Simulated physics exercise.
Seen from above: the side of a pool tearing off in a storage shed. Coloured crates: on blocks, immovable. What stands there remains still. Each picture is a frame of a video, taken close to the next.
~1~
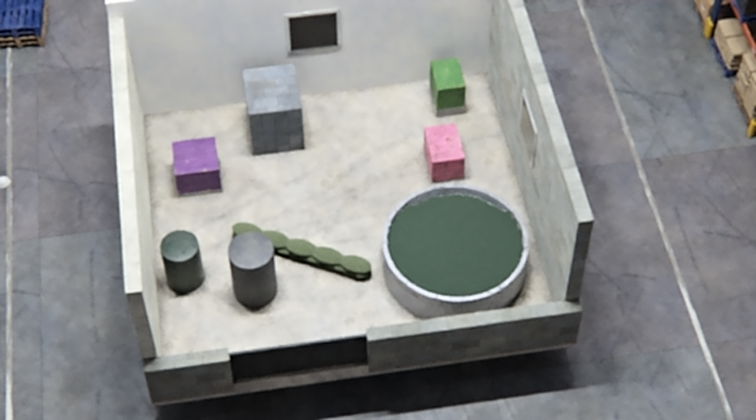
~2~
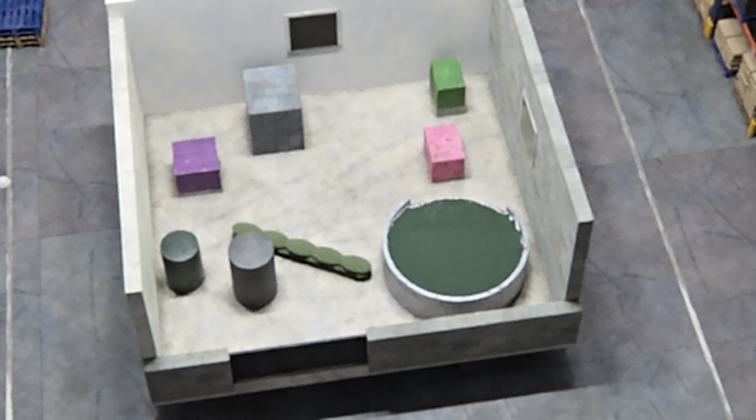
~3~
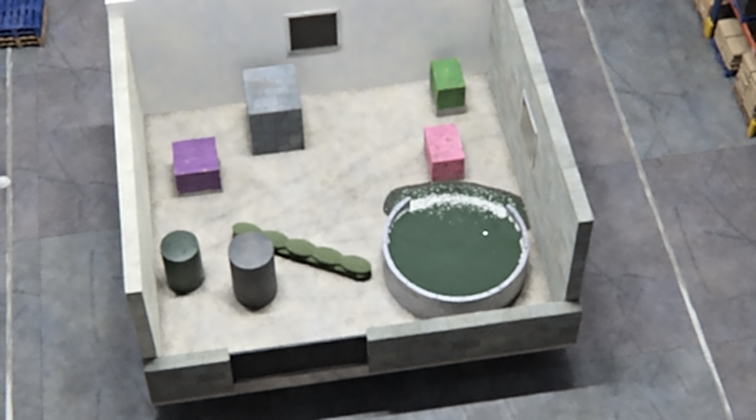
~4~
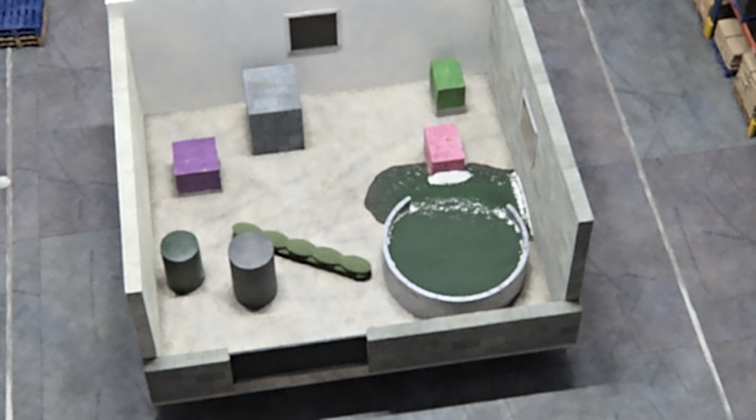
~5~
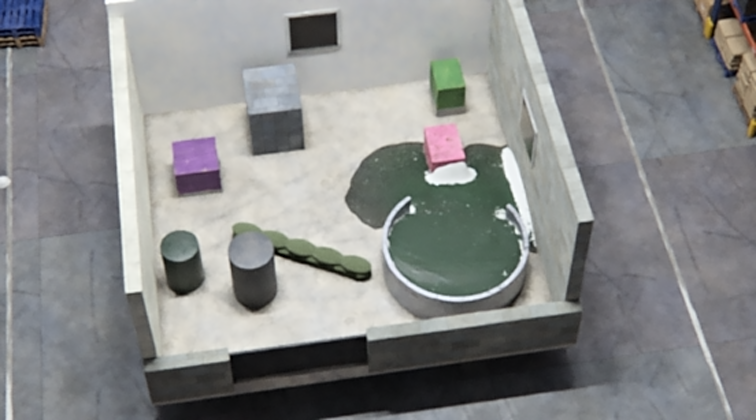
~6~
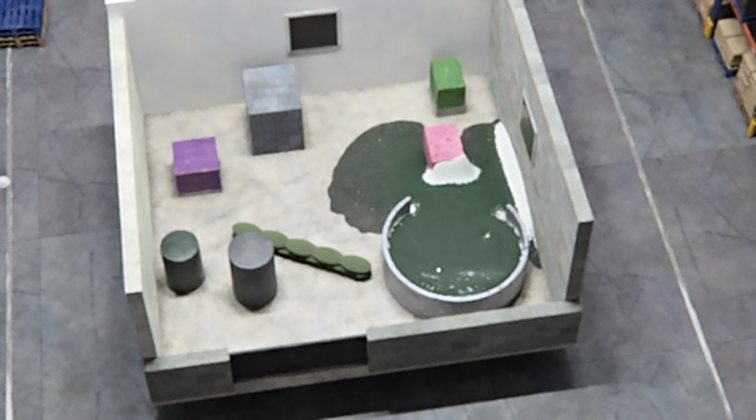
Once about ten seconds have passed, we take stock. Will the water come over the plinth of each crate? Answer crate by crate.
The green crate: Yes, water reaches it. The pink crate: Yes, water reaches it. The purple crate: Yes, water reaches it.
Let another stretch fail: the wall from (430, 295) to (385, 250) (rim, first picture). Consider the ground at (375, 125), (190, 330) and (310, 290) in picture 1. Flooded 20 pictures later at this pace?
The first comes out untouched, the second soaked, the third soaked.
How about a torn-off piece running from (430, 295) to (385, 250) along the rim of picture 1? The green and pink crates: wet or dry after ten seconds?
As it turns out, the green crate is left untouched, and the pink crate gets overtopped.
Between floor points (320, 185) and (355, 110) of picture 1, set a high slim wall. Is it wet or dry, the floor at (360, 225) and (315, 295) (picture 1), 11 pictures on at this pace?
In order, I'd call them bare and bare.
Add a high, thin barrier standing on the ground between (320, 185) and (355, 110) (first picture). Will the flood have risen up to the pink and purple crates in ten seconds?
Pink crate takes water, purple crate is topped.
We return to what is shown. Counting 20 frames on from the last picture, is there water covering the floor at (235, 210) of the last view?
I'd expect that place to be drenched.
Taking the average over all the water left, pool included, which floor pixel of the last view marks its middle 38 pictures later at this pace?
My pick is pixel (368, 193).
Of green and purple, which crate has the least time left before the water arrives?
The one in green, then.
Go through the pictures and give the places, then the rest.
The first picture shows the round tank at (455, 243) is whole and still.
In the second picture, the front is at a hidden place, out from the gap on the round tank's far side.
In the third picture, the front is at (527, 224), out from the gap on the round tank's far side.
In the fourth picture, the front is at (374, 189), out from the gap on the round tank's far side.
In the fifth picture, the front is at (369, 161), out from the gap on the round tank's far side.
In the sixth picture, the front is at (361, 140), out from the gap on the round tank's far side.
A moment on, water covers 35 % of the floor; the green crate water round its plinth, the pink crate water round its plinth, the purple crate not reached.
Next, water covers 40 % of the floor; the green crate water round its plinth, the pink crate water round its plinth, the purple crate not reached.
Then, water covers 55 % of the floor; the green crate water round its plinth, the pink crate water round its plinth, the purple crate water round its plinth.
Later, water covers 85 % of the floor; the green crate water round its plinth, the pink crate water round its plinth, the purple crate water round its plinth.
In the end, water covers 100 % of the floor; the green crate was topped, the pink crate was topped, the purple crate was topped.
